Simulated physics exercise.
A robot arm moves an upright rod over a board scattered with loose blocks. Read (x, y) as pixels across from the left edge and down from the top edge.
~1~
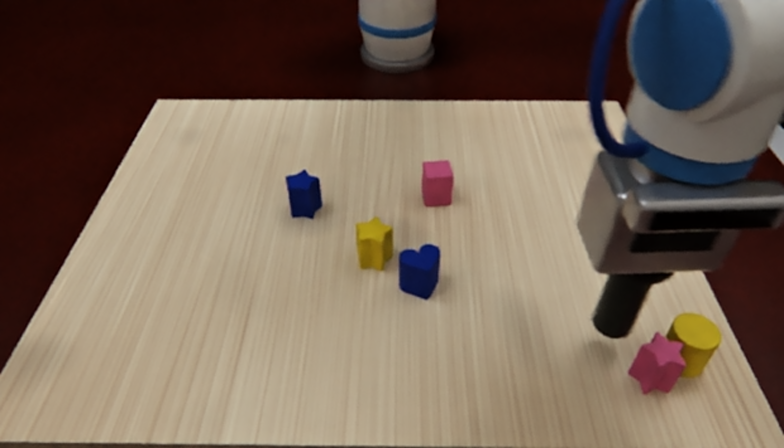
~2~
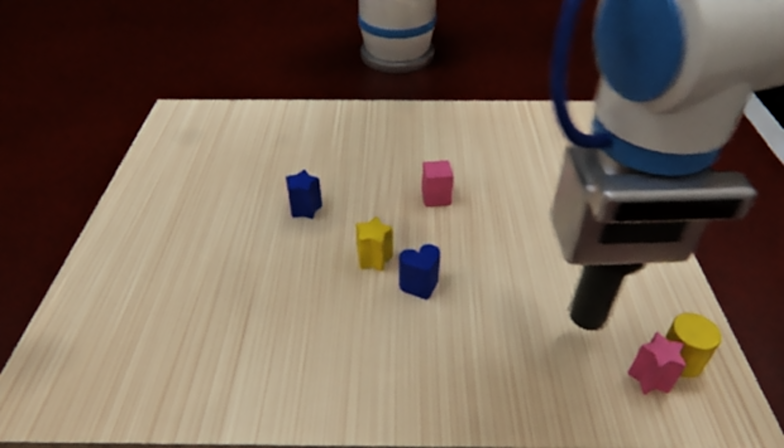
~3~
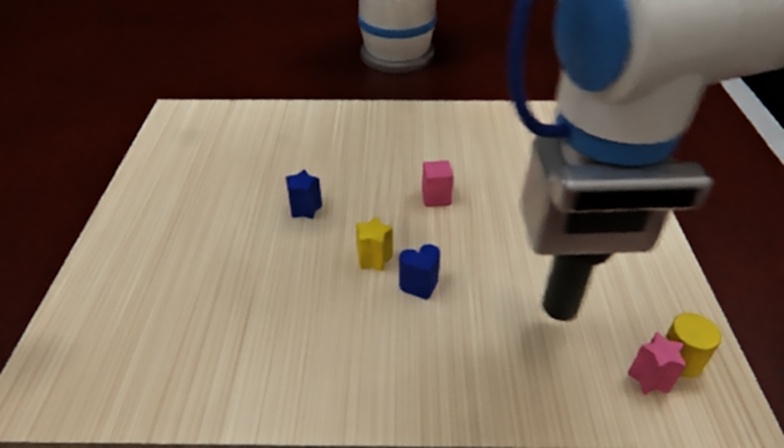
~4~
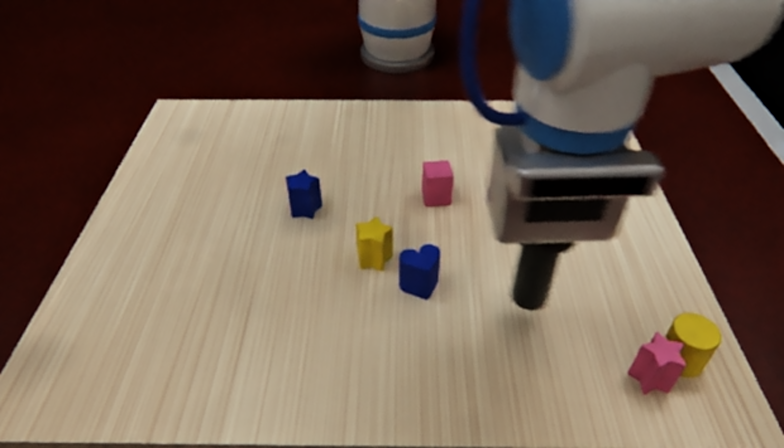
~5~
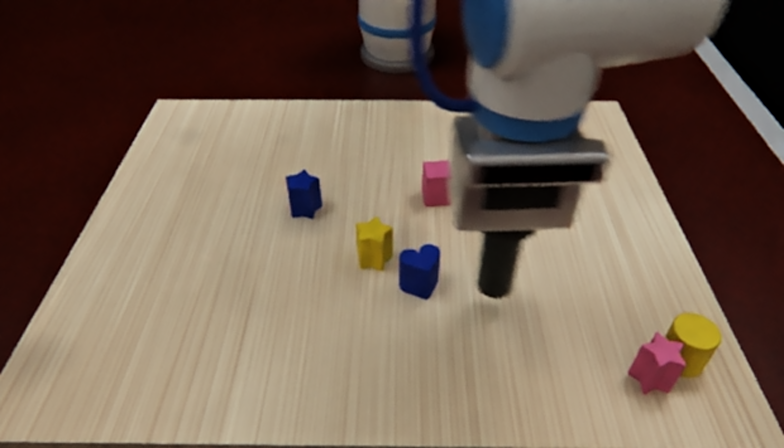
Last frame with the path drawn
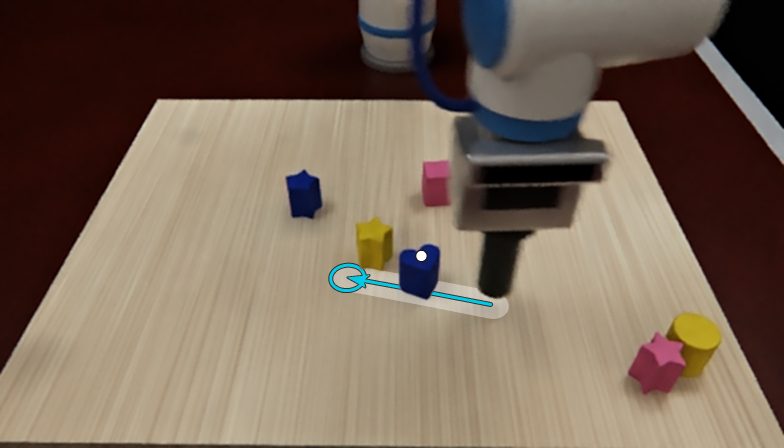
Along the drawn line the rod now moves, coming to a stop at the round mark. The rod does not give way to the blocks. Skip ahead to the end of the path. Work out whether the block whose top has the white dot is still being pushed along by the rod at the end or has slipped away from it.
It keeps leading.
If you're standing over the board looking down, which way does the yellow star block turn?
It goes round the way clock hands do.
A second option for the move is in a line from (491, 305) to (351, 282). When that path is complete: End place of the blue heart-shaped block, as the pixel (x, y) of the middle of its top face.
It ends at (334, 232).
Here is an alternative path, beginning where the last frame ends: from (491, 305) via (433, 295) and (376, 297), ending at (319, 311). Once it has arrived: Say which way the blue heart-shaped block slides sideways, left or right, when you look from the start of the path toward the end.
Towards the right-hand side.
Path on the board, from (491, 305) directly to (348, 278); the dot is on the blue heart-shaped block.
On the path given first. One third of the way, rod at (443, 276); blue heart-shaped block at (414, 254).
Two thirds of the way, rod at (393, 267); yellow star block at (360, 223), turned 50° clockwise; blue heart-shaped block at (364, 245).
At the end, rod at (346, 258); yellow star block at (350, 217), turned 95° clockwise; blue heart-shaped block at (322, 232), turned 35° clockwise.
